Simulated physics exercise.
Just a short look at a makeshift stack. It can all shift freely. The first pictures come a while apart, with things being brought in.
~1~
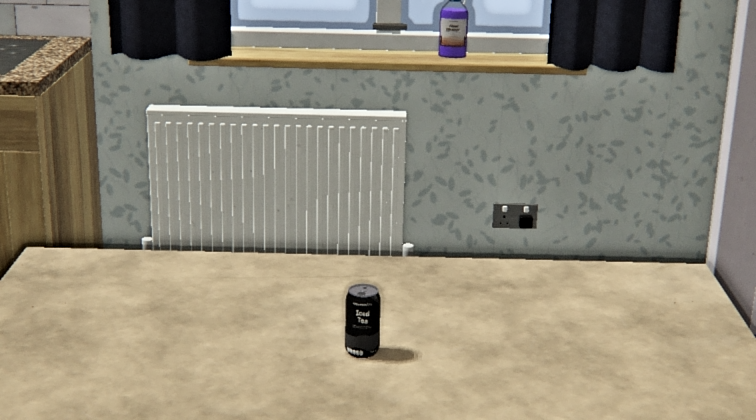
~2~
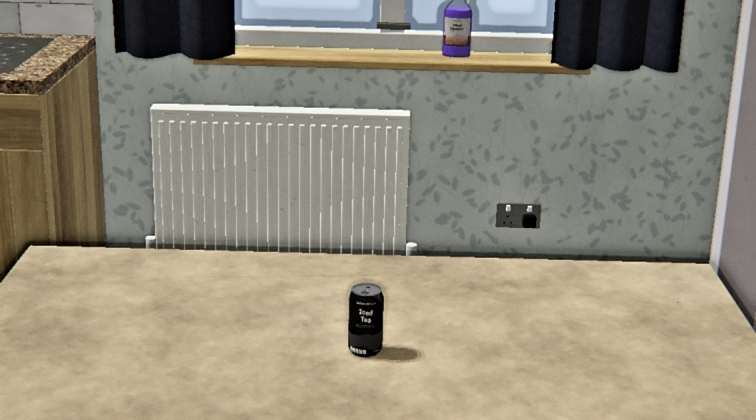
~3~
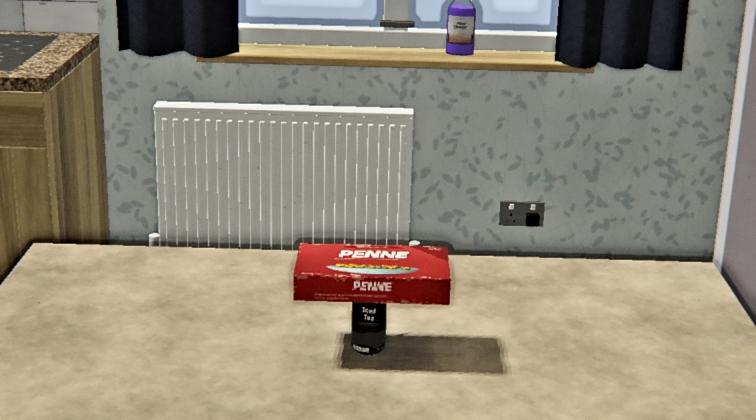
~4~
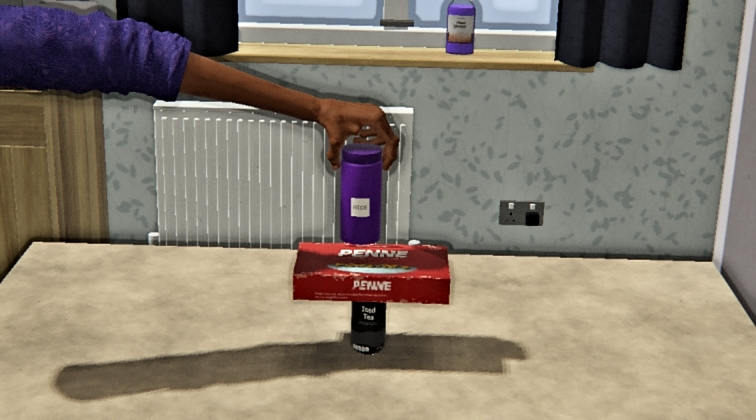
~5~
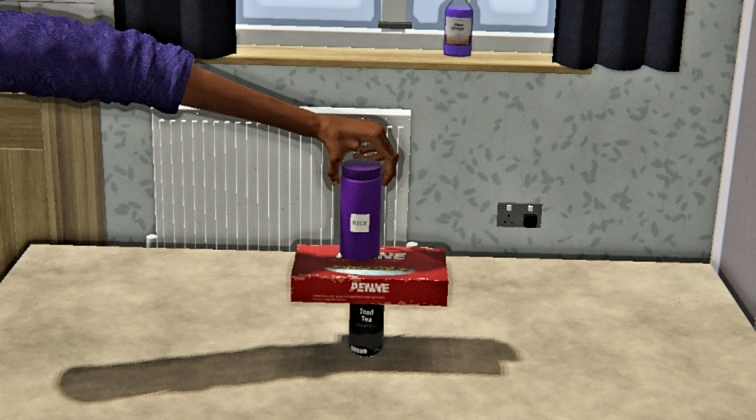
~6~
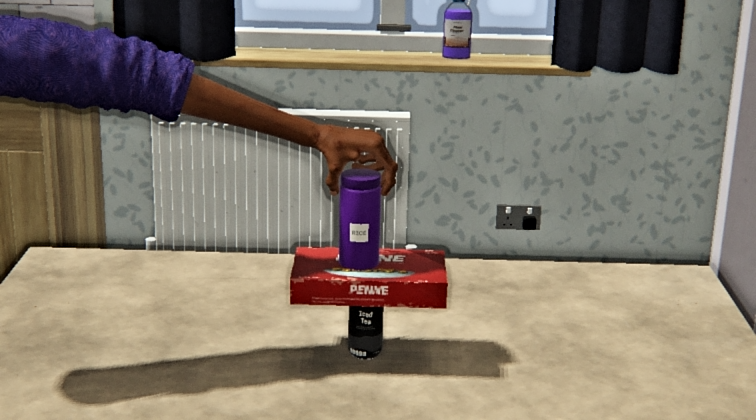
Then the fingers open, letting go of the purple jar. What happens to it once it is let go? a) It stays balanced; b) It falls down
It stays balanced.
Then, 0.30 s on from there, no change.
Then, 0.70 s on from there, purple jar resting near (360, 219).
In the end, all 3 unmoved. At the end, from the last picture's camera, purple jar near (360, 219). The stack holds.
